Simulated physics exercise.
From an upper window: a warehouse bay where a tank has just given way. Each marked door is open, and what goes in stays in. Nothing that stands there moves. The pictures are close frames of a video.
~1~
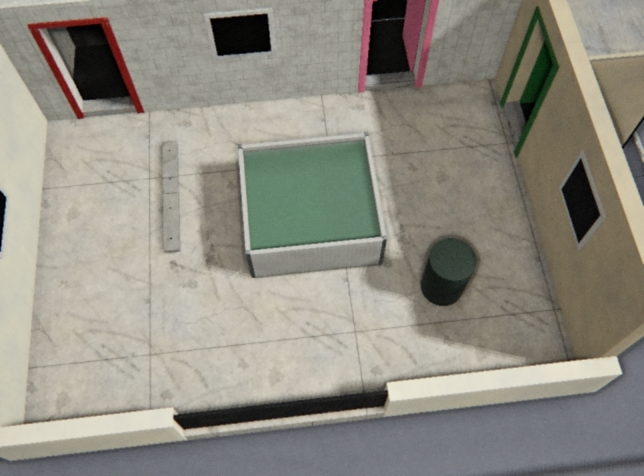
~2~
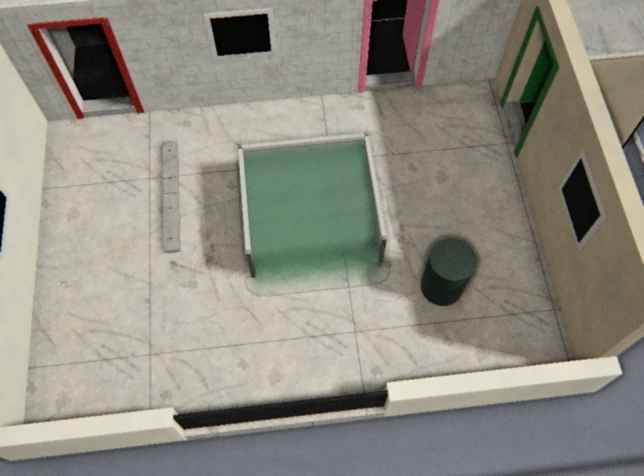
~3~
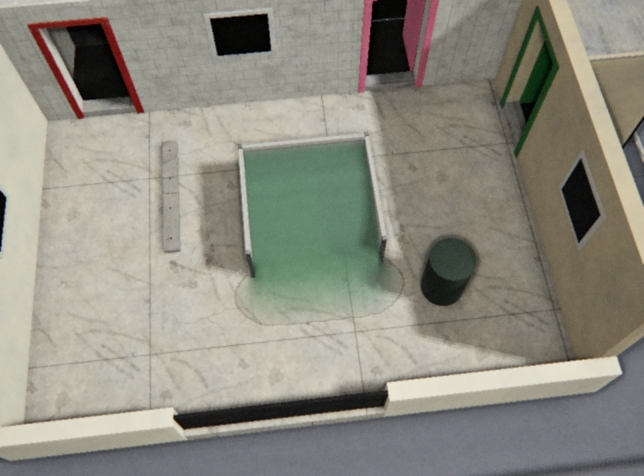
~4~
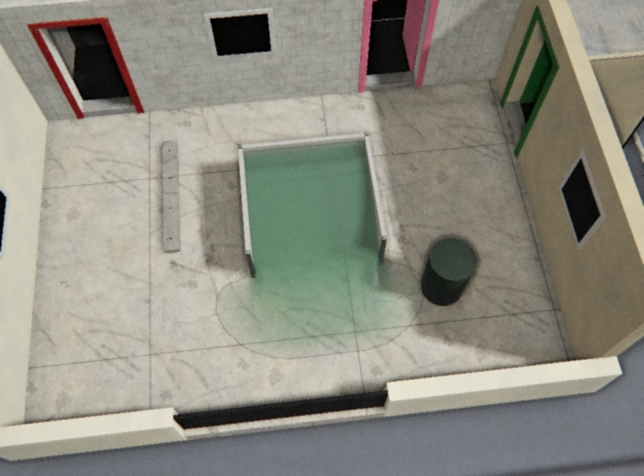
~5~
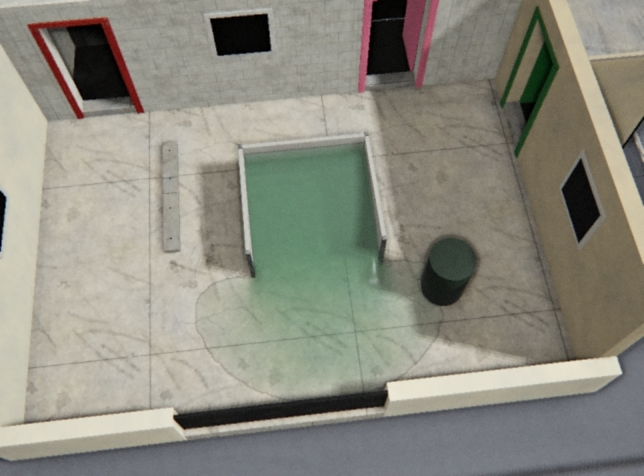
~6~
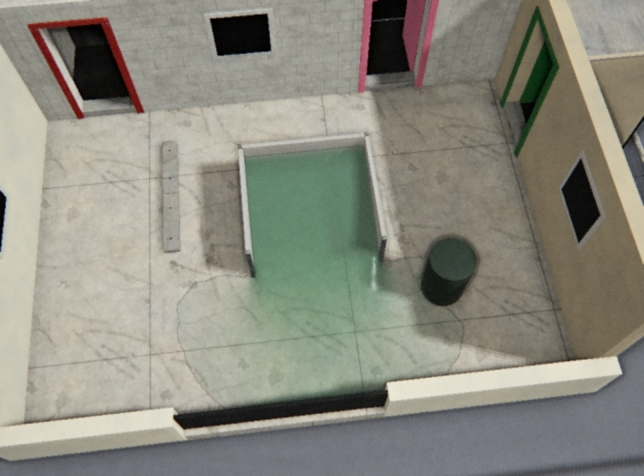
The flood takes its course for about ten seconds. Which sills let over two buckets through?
The green door stays under that; the red door stays under that; the pink door stays under that.
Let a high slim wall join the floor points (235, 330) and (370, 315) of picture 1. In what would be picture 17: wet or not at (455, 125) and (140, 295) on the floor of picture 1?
As listed: No water, covered.
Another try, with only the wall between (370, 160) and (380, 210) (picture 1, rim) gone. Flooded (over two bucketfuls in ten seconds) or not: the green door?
Green door takes more.
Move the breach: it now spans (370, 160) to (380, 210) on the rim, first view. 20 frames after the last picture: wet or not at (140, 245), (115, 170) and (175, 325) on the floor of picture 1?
One after the other: Clear, clear, dry.
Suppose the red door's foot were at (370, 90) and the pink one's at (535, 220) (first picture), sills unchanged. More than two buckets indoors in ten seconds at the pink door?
One by one: Pink takes less.
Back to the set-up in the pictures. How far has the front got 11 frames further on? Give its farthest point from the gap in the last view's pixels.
I would point to (24, 437).
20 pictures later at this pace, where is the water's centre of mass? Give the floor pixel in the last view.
I would point to (307, 310).
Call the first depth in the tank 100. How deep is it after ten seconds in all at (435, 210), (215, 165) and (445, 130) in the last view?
Roughly 8, 10 and 12 per cent, in turn.
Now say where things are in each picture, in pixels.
In the first picture, the tank at (310, 194) is whole and still.
In the second picture, the front is at (386, 265), out from the gap at (317, 261).
In the third picture, the front is at (397, 286), out from the gap at (317, 262).
In the fourth picture, water pours out at (317, 262) and has run to (418, 291).
In the fifth picture, the front is at (403, 367), out from the gap at (317, 263).
In the sixth picture, the front is at a hidden place, out from the gap at (317, 263).
A moment on, water covers 25 % of the floor; the green door not reached, the red door not reached, the pink door not reached.
Next, water covers 30 % of the floor; the green door not reached, the red door not reached, the pink door not reached.
Then, water covers 55 % of the floor; the green door wet at the sill, nothing in, the red door not reached, the pink door not reached.
Later, water covers 85 % of the floor; the green door wet at the sill, nothing in, the red door wet at the sill, nothing in, the pink door wet at the sill, nothing in.
In the end, water covers 95 % of the floor; the green door wet at the sill, nothing in, the red door wet at the sill, nothing in, the pink door wet at the sill, nothing in.
